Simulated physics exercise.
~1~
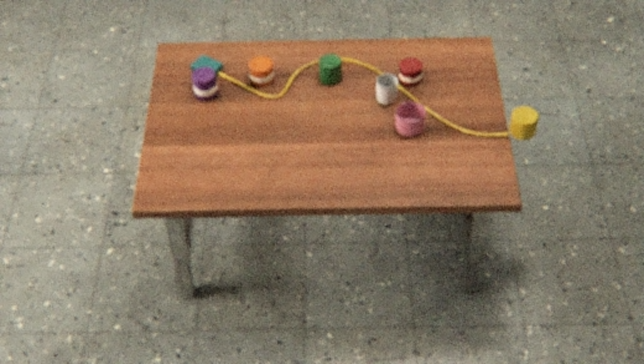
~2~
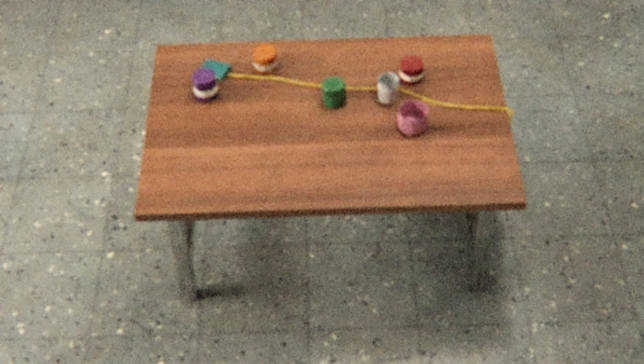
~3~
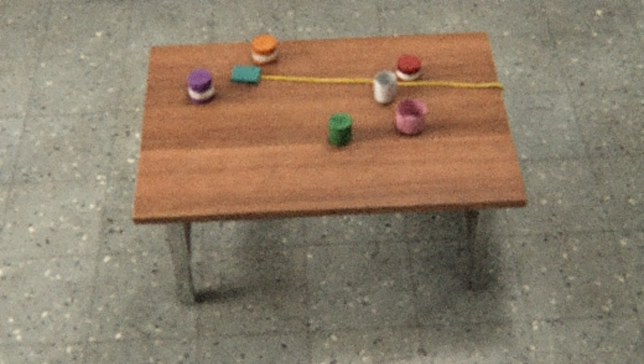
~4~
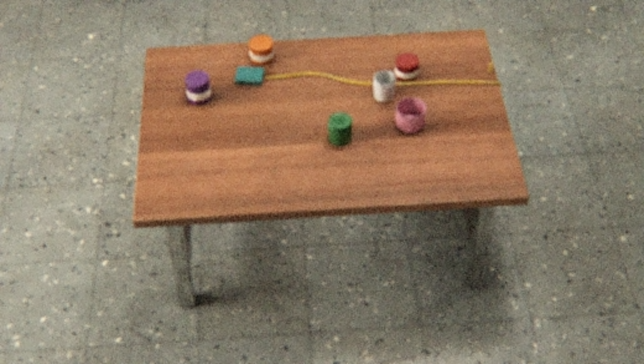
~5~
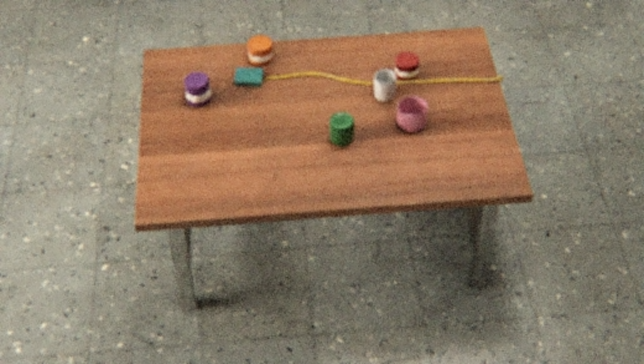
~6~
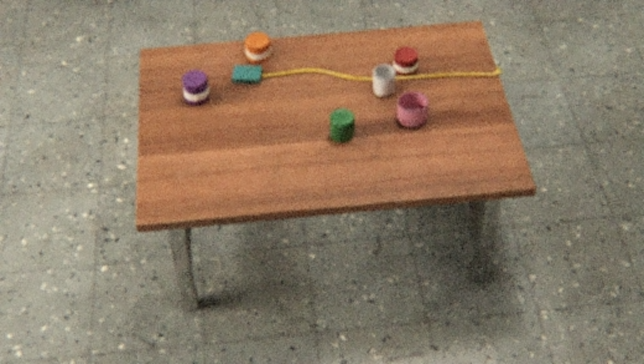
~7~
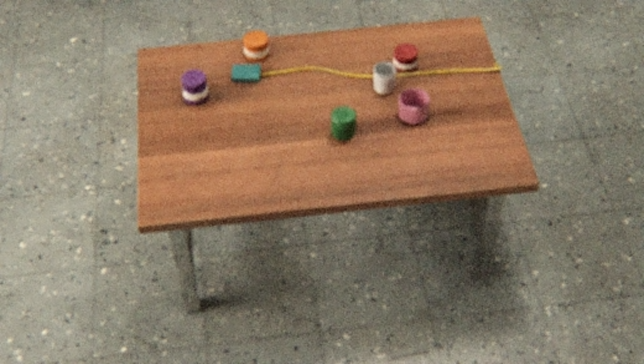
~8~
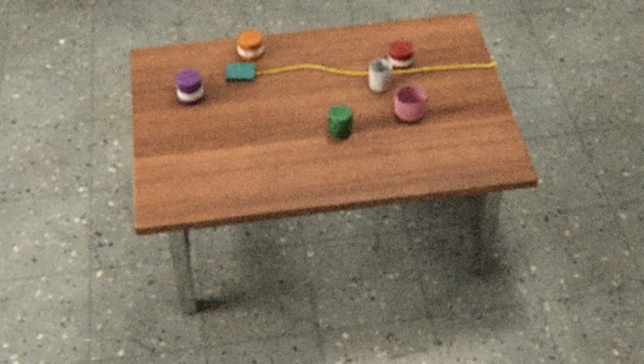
A yellow speaker drops off the table's right edge as the cable pulls straight, shifting the green tub and teal phone.
